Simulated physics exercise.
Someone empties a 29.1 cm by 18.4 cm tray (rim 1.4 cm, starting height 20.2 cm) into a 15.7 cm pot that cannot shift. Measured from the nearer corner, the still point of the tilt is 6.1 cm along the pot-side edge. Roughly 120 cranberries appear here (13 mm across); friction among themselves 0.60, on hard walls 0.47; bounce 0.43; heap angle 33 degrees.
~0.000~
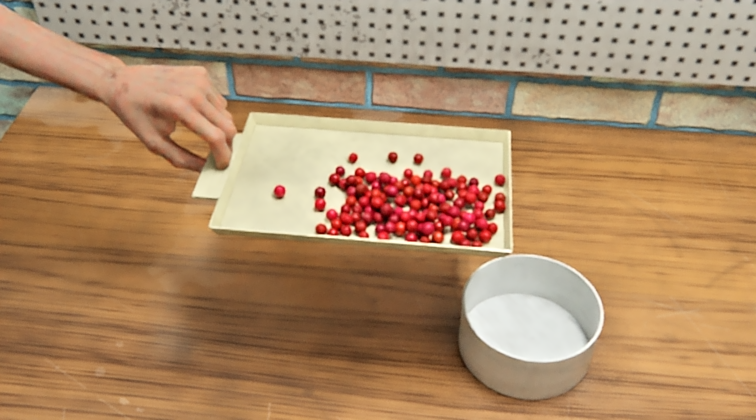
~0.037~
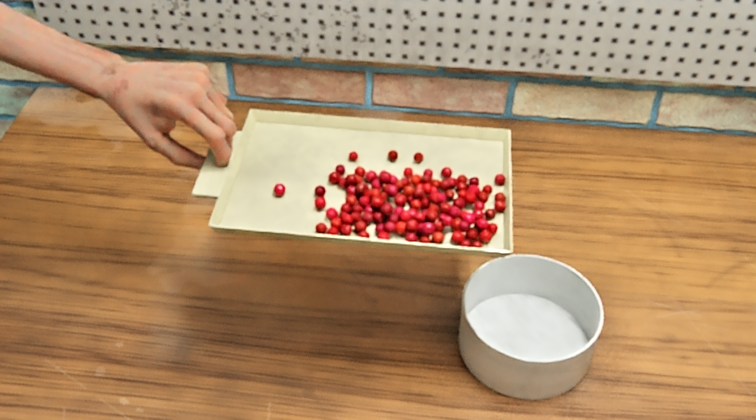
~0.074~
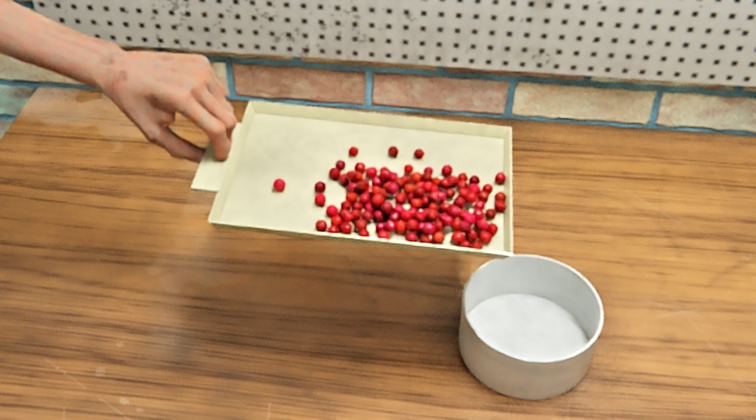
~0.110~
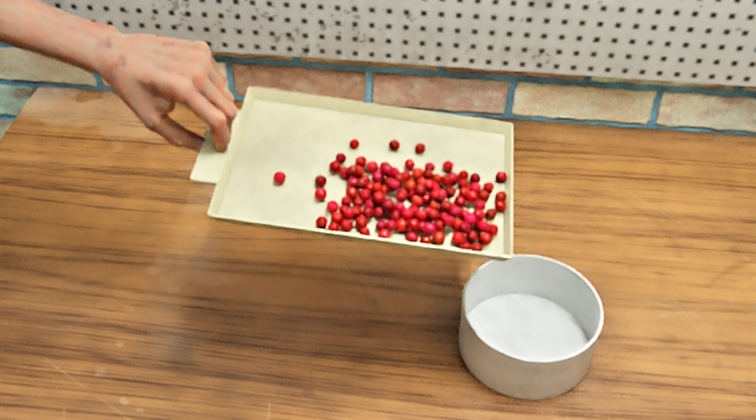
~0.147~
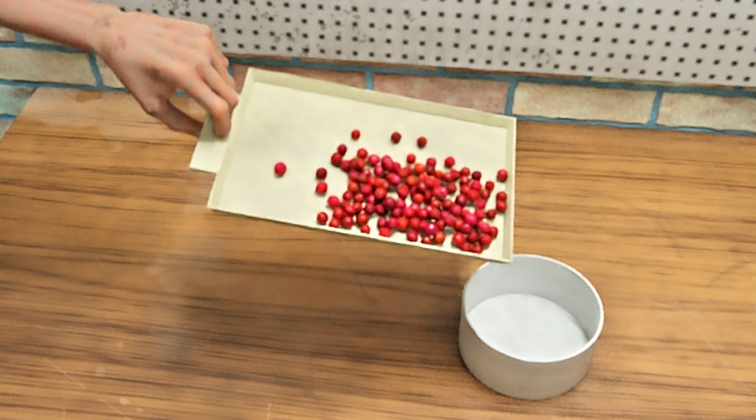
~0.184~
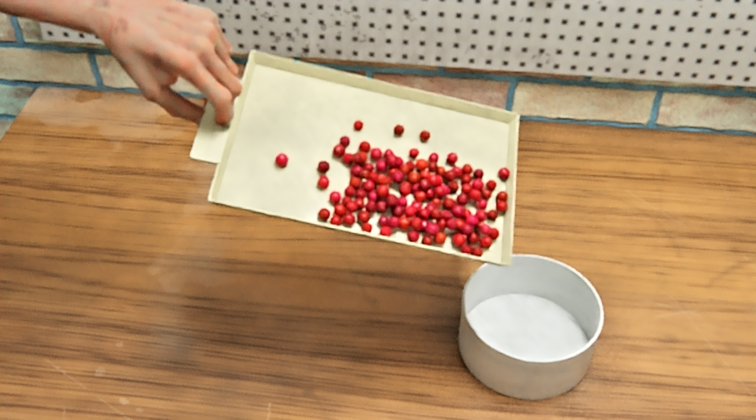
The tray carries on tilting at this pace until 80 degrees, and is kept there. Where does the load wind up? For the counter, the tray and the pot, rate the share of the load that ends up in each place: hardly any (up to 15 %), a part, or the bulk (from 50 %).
Share of the load - the counter: The bulk, the tray: Hardly any, the pot: A part.
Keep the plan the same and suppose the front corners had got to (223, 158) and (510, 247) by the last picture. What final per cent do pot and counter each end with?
That works out as pot 70 and counter 30.
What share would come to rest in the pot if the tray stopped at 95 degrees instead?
Estimated share: About 35 %.
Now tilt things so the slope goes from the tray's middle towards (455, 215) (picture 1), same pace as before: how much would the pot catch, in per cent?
Around 80 percent of them.
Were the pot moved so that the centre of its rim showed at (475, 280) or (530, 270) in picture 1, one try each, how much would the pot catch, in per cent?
Roughly 5 per cent, then 0 per cent.
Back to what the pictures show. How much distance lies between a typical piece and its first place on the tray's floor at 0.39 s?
I'd say close to 2 centimetres.
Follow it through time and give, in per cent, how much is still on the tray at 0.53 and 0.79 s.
I'd say roughly 95, then roughly 35.
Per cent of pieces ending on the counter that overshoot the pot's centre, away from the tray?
That works out to about 20 percent.
Then, at 0.39 s, tilt 51 degrees; the tray holds 100 %, the pot 0 %.
After 0.53 s, tilt 72 degrees; the tray holds 95 %, the pot 0 %.
Then, at 0.79 s, tilt 80 degrees; the tray holds 35 %, the pot 10 %.
In the end, at 1.9 s, counter 65 %, tray 0 %, pot 35 %.
